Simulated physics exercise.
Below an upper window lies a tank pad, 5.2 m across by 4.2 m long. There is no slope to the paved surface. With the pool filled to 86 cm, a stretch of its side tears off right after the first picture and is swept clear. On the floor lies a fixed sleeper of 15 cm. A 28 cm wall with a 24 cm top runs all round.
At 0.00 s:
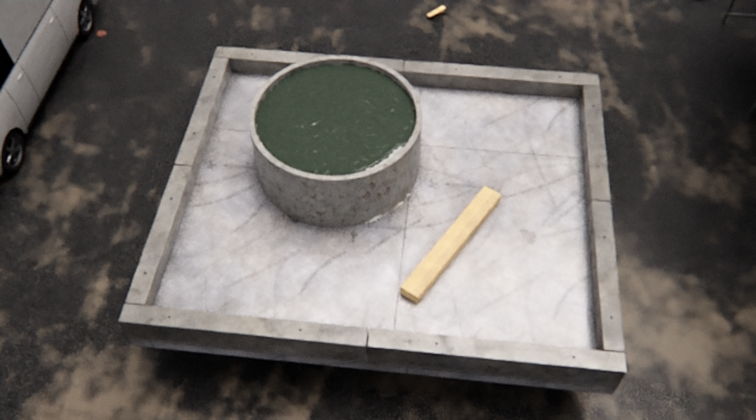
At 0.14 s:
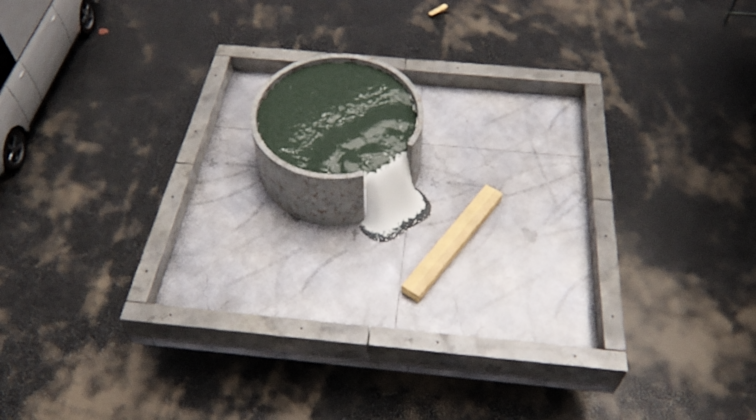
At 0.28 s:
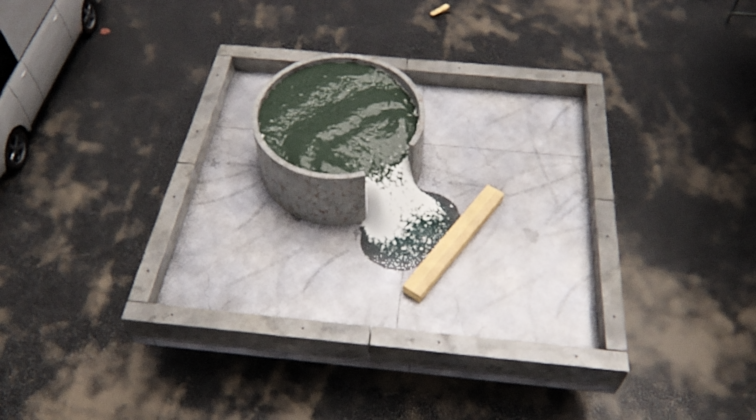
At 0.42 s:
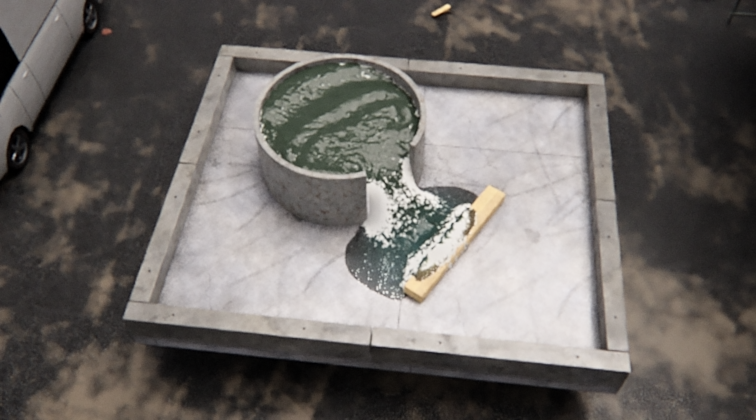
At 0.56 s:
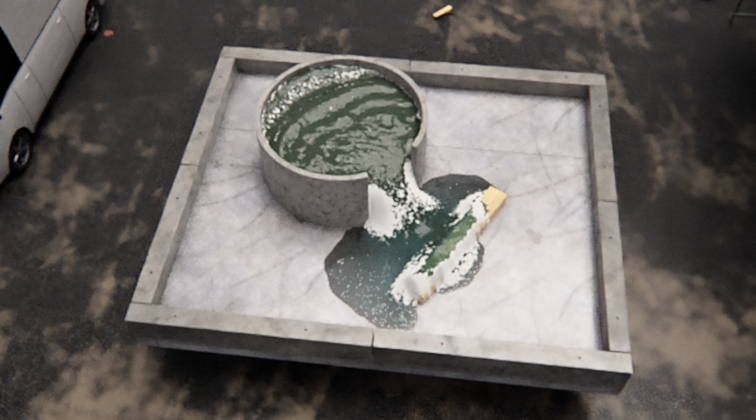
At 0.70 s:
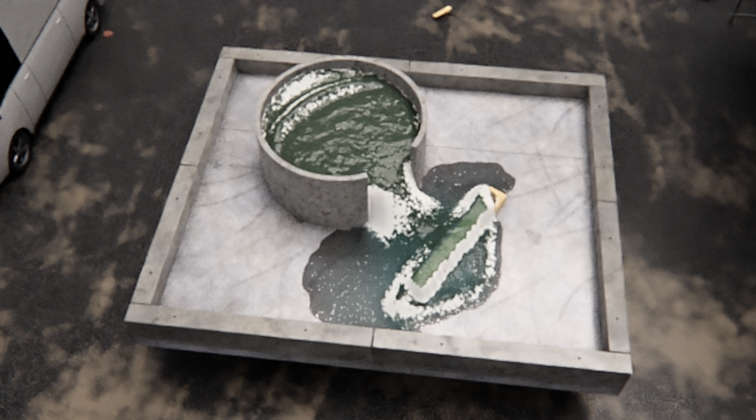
Dark green water sits still in a round grey pool, then pours white and foaming through a gap in its lower right side. Seen from above at a steady angle, the pool stands on a pale, veined square pad with a low grey wall, near a pale wooden beam and a parked vehicle at left. The water spreads toward the viewer, reaches the beam and washes over most of it, while the pool's surface ripples.
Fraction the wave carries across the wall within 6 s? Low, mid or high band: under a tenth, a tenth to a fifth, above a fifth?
Low band.
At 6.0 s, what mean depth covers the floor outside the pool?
Average: ~ 11 cm.
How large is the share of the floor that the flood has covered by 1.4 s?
Roughly 50 percent.
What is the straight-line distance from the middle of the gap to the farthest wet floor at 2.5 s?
Roughly 3.4 metres out.
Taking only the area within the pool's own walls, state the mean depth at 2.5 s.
I'd put the mean depth near 44 centimetres.
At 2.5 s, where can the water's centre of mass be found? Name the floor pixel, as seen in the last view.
Roughly (396, 207).
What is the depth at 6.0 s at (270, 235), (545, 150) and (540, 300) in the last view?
Depths: About 5, 16 and 13 centimetres.
After 1.1 s water covers 30 % of the floor and is deepest (56 cm) near (402, 214); 0 % is over the wall.
After 1.4 s water covers 45 % of the floor and is deepest (50 cm) near (402, 214); 0 % is over the wall.
After 2.5 s water covers 65 % of the floor and is deepest (38 cm) near (594, 361); 2 % is over the wall.
After 4.0 s water covers 80 % of the floor and is deepest (28 cm) near (442, 241); 3 % is over the wall.
After 6.0 s water covers 85 % of the floor and is deepest (30 cm) near (224, 117); 3 % is over the wall.
